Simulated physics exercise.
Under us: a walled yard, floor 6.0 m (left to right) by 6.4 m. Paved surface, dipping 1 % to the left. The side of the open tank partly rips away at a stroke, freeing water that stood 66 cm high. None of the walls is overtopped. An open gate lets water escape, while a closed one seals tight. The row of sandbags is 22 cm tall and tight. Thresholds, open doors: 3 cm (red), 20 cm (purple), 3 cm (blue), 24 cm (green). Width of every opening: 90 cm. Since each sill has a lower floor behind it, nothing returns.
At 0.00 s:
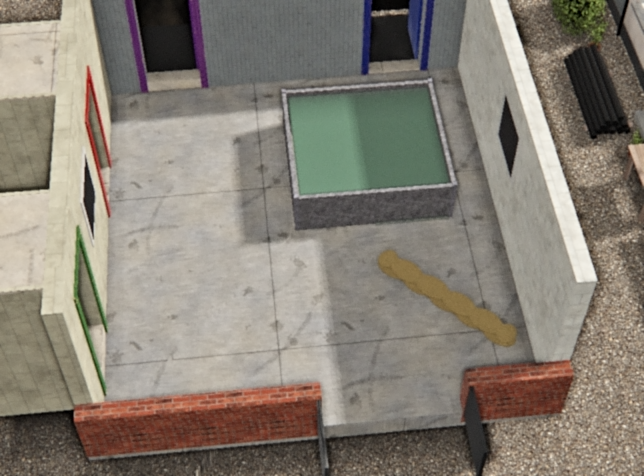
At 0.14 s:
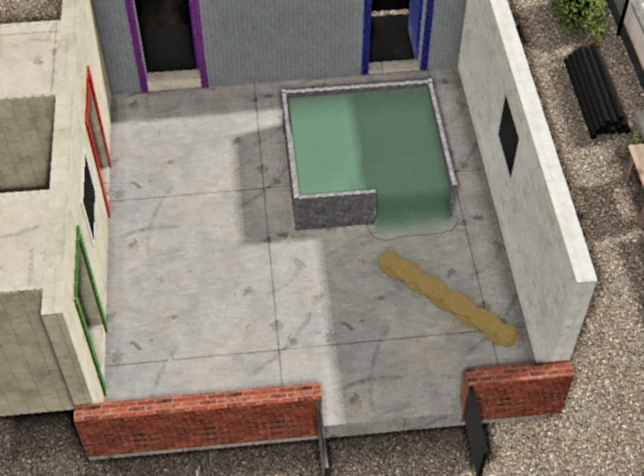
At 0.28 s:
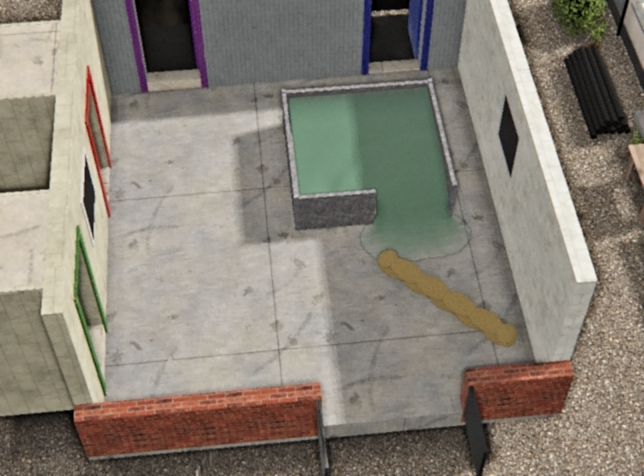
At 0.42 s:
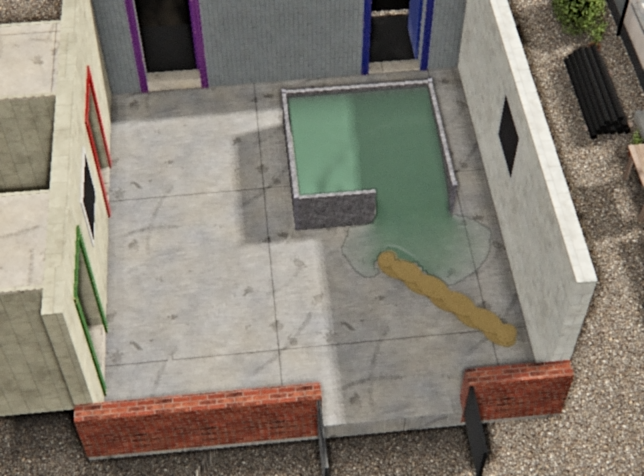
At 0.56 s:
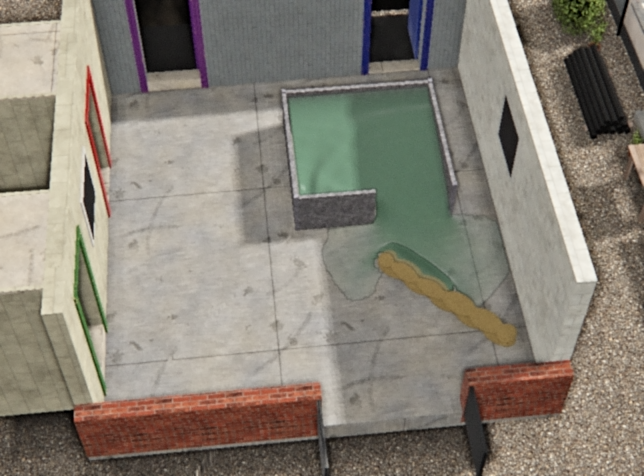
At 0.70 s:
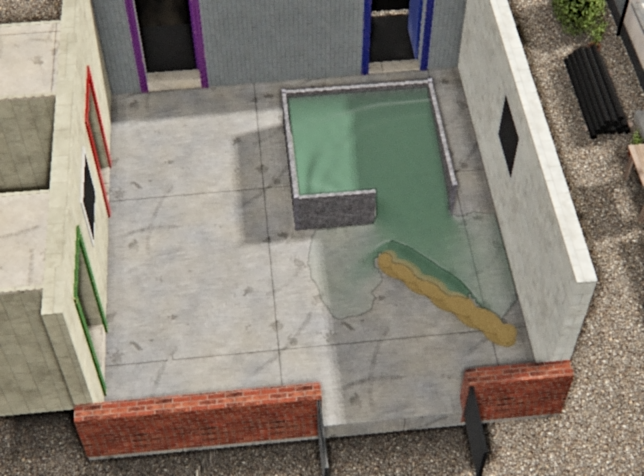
Walled yard with a raised tank losing part of its front side, green water pouring out and spreading around a sandy barrier.
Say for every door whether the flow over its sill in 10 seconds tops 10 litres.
Result: Red door - tops it; purple door - falls short; blue door - tops it; green door - falls short.
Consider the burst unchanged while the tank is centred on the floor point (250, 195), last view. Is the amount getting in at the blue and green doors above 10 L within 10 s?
Blue door held, green door held.
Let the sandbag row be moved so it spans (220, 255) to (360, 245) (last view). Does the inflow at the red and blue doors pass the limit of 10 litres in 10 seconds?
So the red door comes out low enough while the blue door comes out low enough.
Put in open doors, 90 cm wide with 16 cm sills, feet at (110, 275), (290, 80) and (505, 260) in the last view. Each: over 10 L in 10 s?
Result in order - not enough, not enough, more than that.
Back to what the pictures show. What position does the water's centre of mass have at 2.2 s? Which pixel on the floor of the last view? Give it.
About (395, 220).
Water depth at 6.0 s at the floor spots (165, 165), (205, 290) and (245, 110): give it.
Approximately 0, 4 and 1 centimetres, going through them in turn.
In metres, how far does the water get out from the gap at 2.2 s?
I'd say close to 4.4 m.
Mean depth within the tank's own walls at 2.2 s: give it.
39 cm.
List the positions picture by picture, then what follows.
The first frame shows the open tank at (366, 140) is whole and still, 66 cm deep.
In the second frame, the front is at (452, 222), 0.6 m from the gap at (412, 207); 0.3 m2 of floor is under water; 66 cm left at the back of the open tank.
In the third frame, the front is at (458, 247), 0.9 m from the gap at (412, 209); 0.9 m2 of floor is under water; 66 cm left at the back of the open tank.
In the fourth frame, the front is at (437, 285), 1.3 m from the gap at (411, 210); 1.8 m2 of floor is under water; 66 cm left at the back of the open tank.
In the fifth frame, the front is at (471, 306), 1.8 m from the gap at (411, 210); 2.9 m2 of floor is under water; 66 cm left at the back of the open tank.
In the sixth frame, water pours out at (411, 210) and has run 2.2 m, to (495, 318); typically 6 cm deep outside, 60 cm at the open tank's back.
After 1.4 s water covers 25 % of the floor and is deepest (54 cm) near (516, 334); red door not reached, purple door not reached, blue door not reached, green door not reached.
After 2.2 s water covers 40 % of the floor and is deepest (50 cm) near (501, 324); red door not reached, purple door not reached, blue door not reached, green door not reached.
After 3.5 s water covers 55 % of the floor and is deepest (36 cm) near (501, 324); red door not reached, purple door not reached, blue door not reached, green door 3 cm at the sill, 0 L in.
After 6.0 s water covers 75 % of the floor and is deepest (24 cm) near (501, 324); red door 1 cm at the sill, 0 L in, purple door not reached, blue door 10 cm at the sill, 36 L in, green door 15 cm at the sill, 0 L in.
After 10.0 s water covers 90 % of the floor and is deepest (16 cm) near (111, 161); red door 5 cm at the sill, 19 L in, purple door 14 cm at the sill, 0 L in, blue door 8 cm at the sill, 128 L in, green door 11 cm at the sill, 0 L in.
